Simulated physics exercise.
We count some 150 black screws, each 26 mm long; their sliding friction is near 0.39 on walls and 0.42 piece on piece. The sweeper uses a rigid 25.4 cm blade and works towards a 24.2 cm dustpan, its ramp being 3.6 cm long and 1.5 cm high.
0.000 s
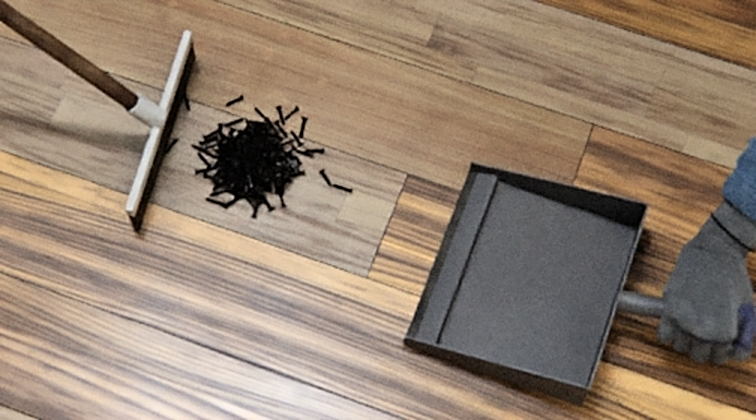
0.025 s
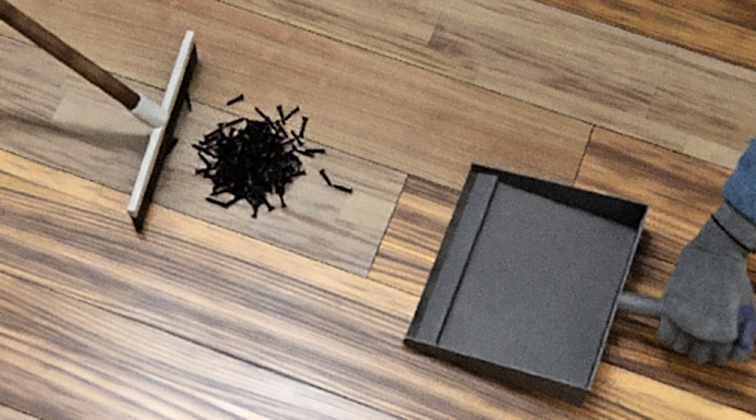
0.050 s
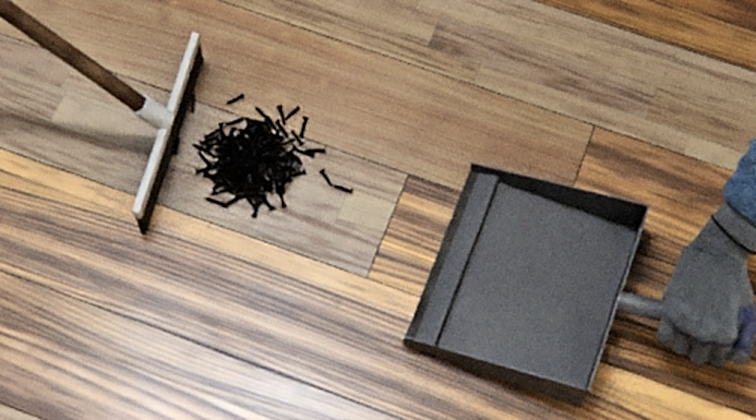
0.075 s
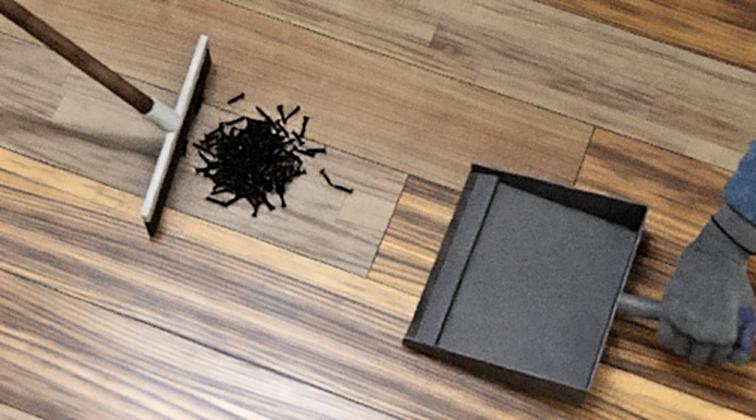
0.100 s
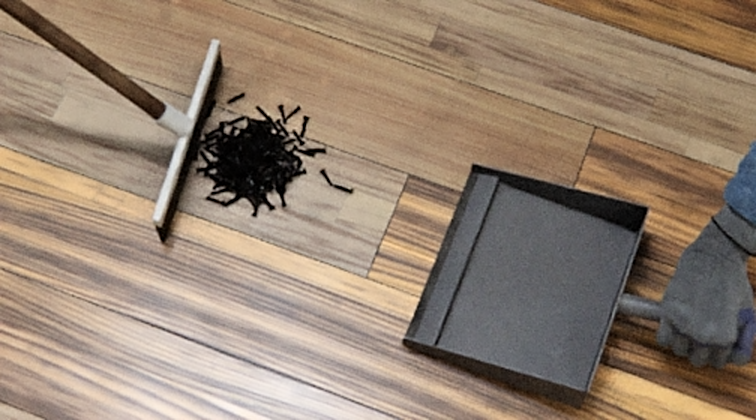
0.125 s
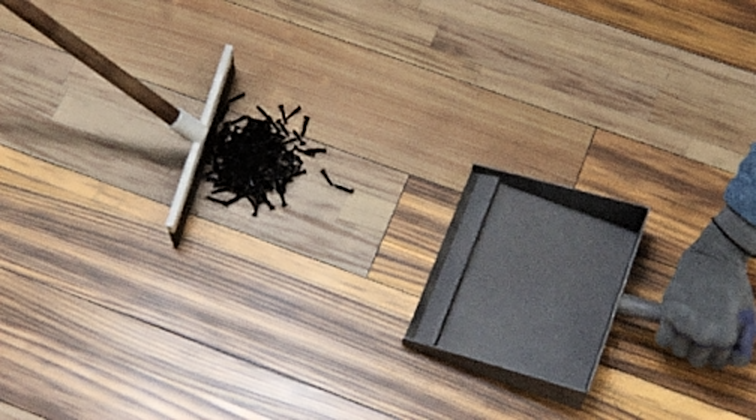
In this clip, a wooden-handled sweeper with a straight blade moves slowly right across a wood floor, reaching the left edge of a pile of black screws and nudging a few, while a gloved hand holds a dark dustpan still at right.
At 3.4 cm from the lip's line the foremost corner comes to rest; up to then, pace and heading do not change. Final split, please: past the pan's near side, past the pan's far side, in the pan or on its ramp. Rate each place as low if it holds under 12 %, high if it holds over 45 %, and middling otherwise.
Near side - low; far side - low; pan - middling.
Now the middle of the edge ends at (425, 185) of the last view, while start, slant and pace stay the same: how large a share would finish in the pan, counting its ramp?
Some 15 per cent.
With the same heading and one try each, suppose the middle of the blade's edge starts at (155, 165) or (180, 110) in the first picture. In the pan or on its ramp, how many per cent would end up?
The two tries give about 10 % and about 20 %.
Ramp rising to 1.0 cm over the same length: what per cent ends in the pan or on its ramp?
It would be roughly 25 percent.
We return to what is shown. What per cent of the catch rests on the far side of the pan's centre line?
I'd say near 70 per cent.
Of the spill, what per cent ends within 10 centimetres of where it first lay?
Near 0 per cent.
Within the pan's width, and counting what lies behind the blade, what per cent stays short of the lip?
I'd say close to 75 per cent of them.
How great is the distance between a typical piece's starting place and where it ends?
Around 26 centimetres.
Then, at 0.31 s, middle of the blade 18 cm from the lip; 0 % over the lip, far side 5 %, near side 0 %.
After 0.44 s, middle of the blade 9 cm from the lip; 0 % over the lip, far side 5 %, near side 0 %.
After 0.69 s, middle of the blade 5 cm from the lip; 20 % over the lip, far side 5 %, near side 0 %.
At rest (1.5 s), near side 0 %, far side 5 %, pan 20 %, in front of the lip or behind the blade 75 %.
